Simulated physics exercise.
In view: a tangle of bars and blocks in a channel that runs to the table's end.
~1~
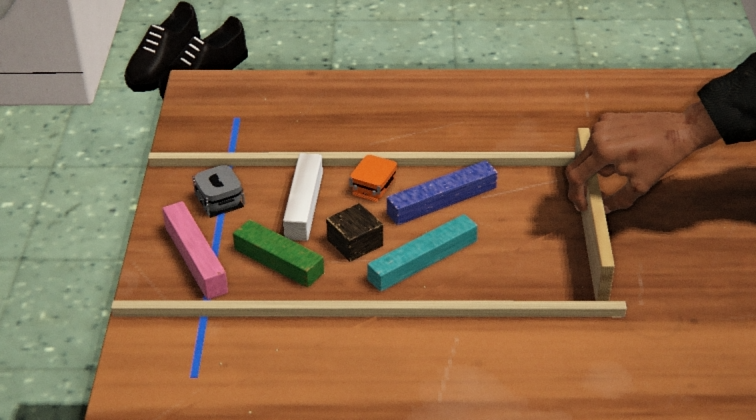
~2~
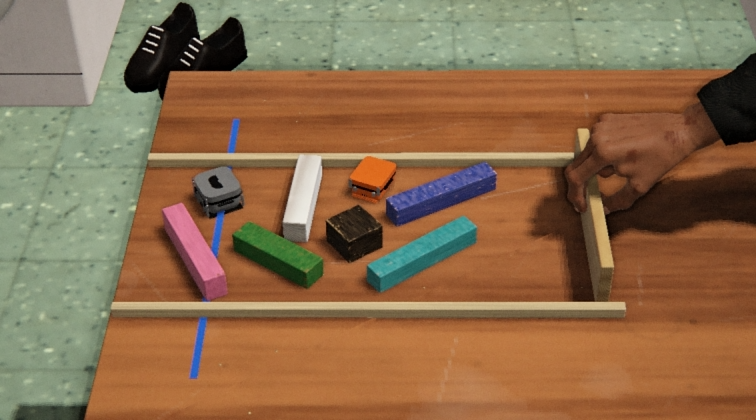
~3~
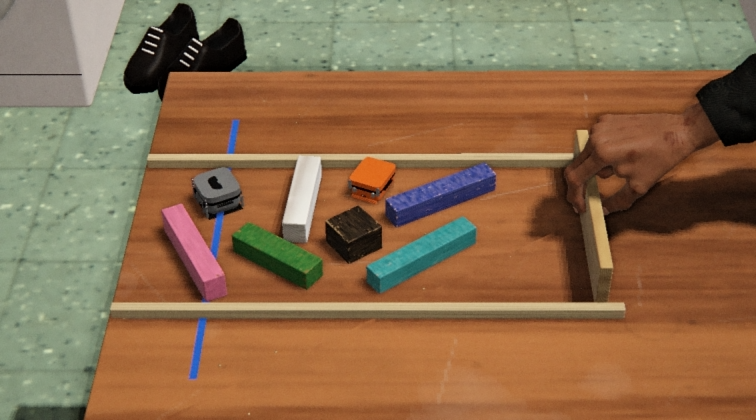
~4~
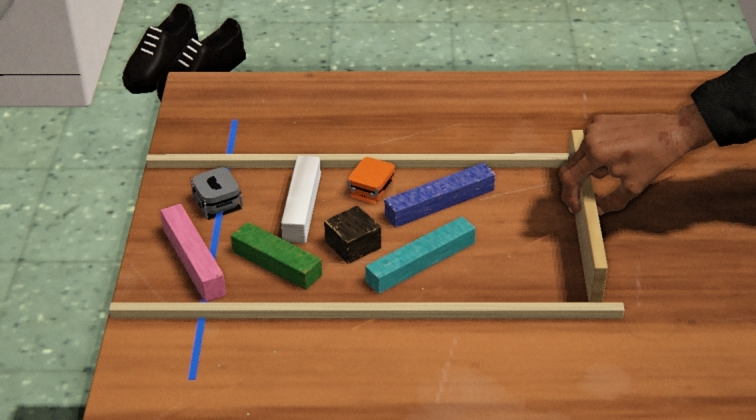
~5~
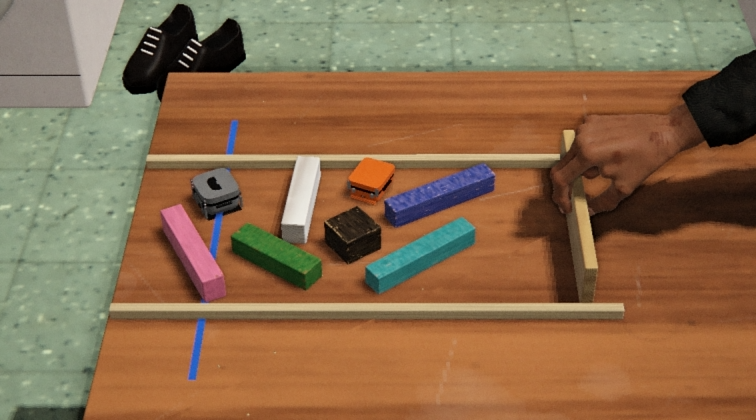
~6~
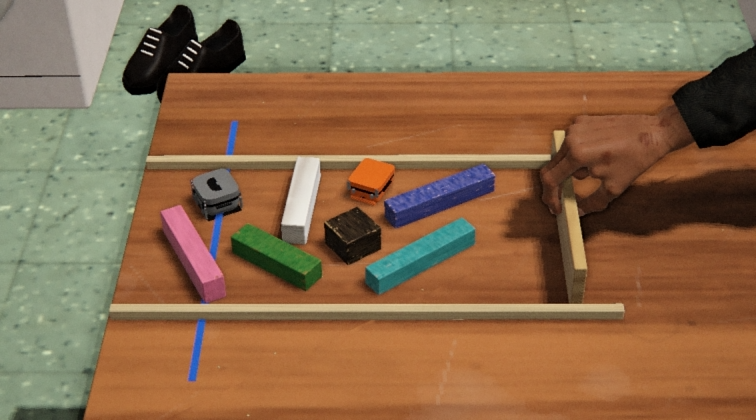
A hand reaching in from the right slides an upright wooden board slightly leftward along a channel on a wooden tabletop, seen steadily from above. Between two pale rails lie pink, green, white, blue and turquoise bars, a grey case, an orange object and a dark block, with blue tape at left and black shoes beyond. The board stays clear of the pieces, which remain still.
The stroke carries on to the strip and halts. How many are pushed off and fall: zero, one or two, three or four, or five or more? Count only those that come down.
The number that fall off is one or two.
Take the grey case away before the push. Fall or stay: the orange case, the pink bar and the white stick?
The orange case survives, the pink bar tumbles off, the white stick survives.
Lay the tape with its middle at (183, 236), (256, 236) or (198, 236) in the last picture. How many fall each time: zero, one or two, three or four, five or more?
Taking them in turn, three to four; no fall at all; either three or four.
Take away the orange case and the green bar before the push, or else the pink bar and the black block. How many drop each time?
Fallen: 0, and 1 in the other try.
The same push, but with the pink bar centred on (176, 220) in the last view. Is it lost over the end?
Then it goes over.
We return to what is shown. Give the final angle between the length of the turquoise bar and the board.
Near 0 degrees.
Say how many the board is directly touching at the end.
That makes 2.
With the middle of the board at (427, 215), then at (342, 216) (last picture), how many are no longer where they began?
First 4, then 6.
Soon after, none off yet; pink bar at rest near (192, 253); grey case at rest near (217, 195); green bar at rest near (276, 257).
After that, none off yet; pink bar at rest near (192, 253); grey case at rest near (217, 195); green bar moving near (266, 263).
And then, none off yet; pink bar displaced a little near (156, 257); grey case displaced about its own width near (167, 196); green bar displaced about its own width near (184, 268).
In the end, the number that fall off is one or two; gone, grey case and pink bar.
